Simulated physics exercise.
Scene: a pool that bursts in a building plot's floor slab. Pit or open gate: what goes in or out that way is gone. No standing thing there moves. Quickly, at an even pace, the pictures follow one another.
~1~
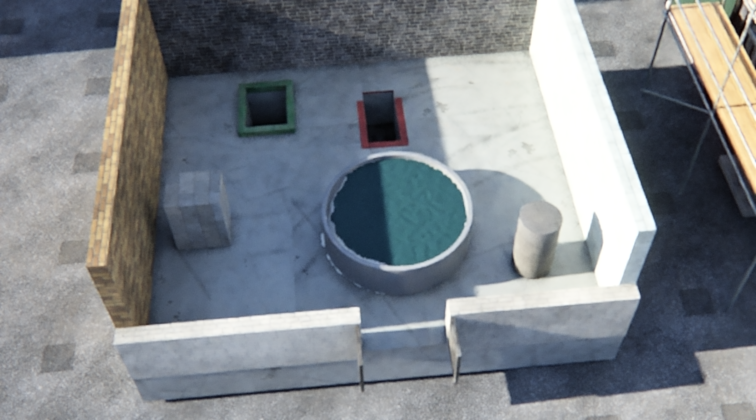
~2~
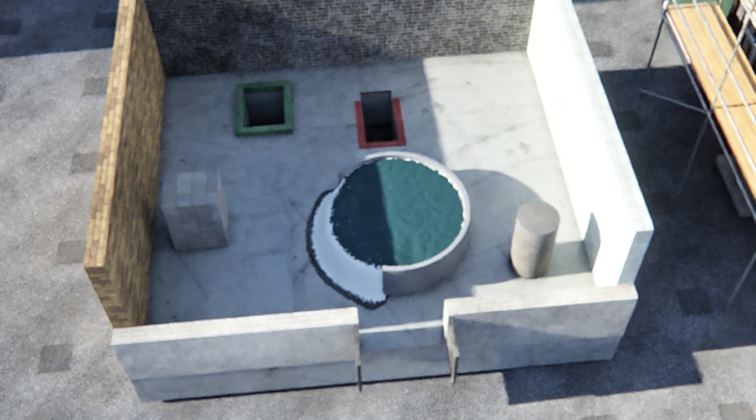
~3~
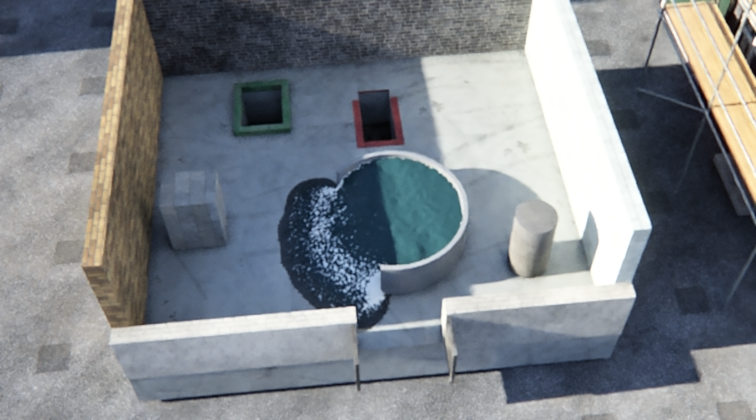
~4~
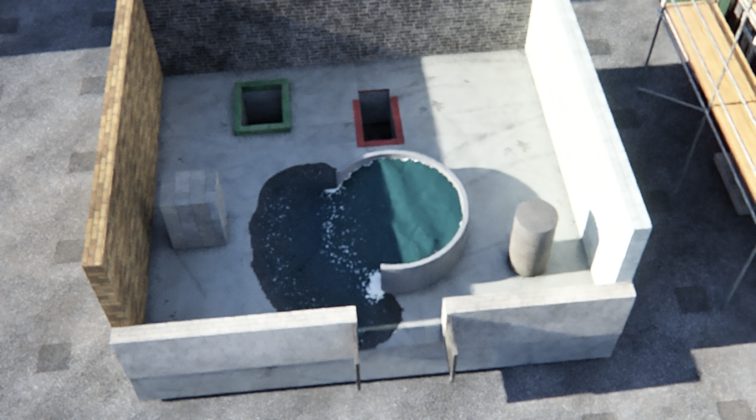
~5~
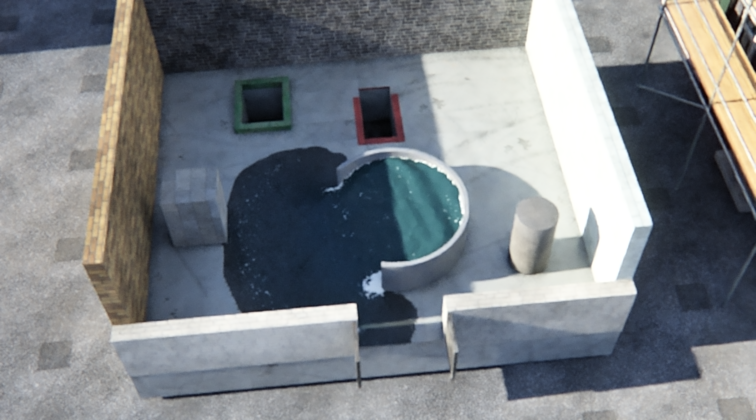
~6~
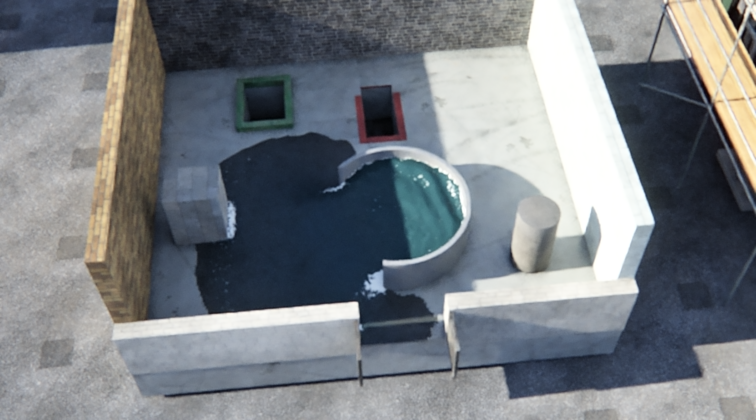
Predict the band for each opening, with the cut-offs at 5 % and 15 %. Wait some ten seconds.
Prediction: The gate falls between 5 and 15 %; the green pit falls below 5 %; the red pit falls between 5 and 15 %.
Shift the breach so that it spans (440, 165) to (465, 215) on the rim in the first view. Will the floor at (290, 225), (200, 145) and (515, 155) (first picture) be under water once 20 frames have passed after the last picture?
First point spared, second point spared, third point swamped.
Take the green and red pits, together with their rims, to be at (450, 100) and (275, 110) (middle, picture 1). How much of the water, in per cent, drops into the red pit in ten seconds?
Share, red pit, approx.: 25 in a hundred.
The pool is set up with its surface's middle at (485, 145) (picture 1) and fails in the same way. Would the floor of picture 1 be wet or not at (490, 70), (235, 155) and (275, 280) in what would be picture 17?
Well, first one stays dry, second one got wet, third one got wet.
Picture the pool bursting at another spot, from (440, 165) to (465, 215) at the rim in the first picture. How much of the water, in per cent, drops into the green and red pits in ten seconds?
Green 0 %, red 20 %.
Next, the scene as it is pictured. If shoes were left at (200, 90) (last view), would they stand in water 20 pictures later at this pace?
That spot: Soaked.
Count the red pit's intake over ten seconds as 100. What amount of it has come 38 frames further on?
Close to 30 %.
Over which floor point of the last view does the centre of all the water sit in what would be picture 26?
The centre of mass sits at about (252, 232).
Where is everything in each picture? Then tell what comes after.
The pool at (397, 211) is whole and still, in the first picture.
Water pours out at (329, 247) and has run to (381, 301), in the second picture.
The front is at (306, 185), out from the gap at (327, 247), in the third picture.
Water pours out at (328, 248) and has run to a hidden place, in the fourth picture.
Water pours out at (328, 246) and has run to (254, 169), in the fifth picture.
Water pours out at (330, 244) and has run to (226, 164), in the sixth picture.
A moment on, water covers 35 % of the floor; the gate 1 %, the green pit 0 %, the red pit 0 %.
Next, water covers 35 % of the floor; the gate 2 %, the green pit 0 %, the red pit 0 %.
Then, water covers 45 % of the floor; the gate 3 %, the green pit 0 %, the red pit 0 %.
Later, water covers 70 % of the floor; the gate 6 %, the green pit 2 %, the red pit 3 %.
In the end, water covers 90 % of the floor; the gate 10 %, the green pit 2 %, the red pit 10 %.
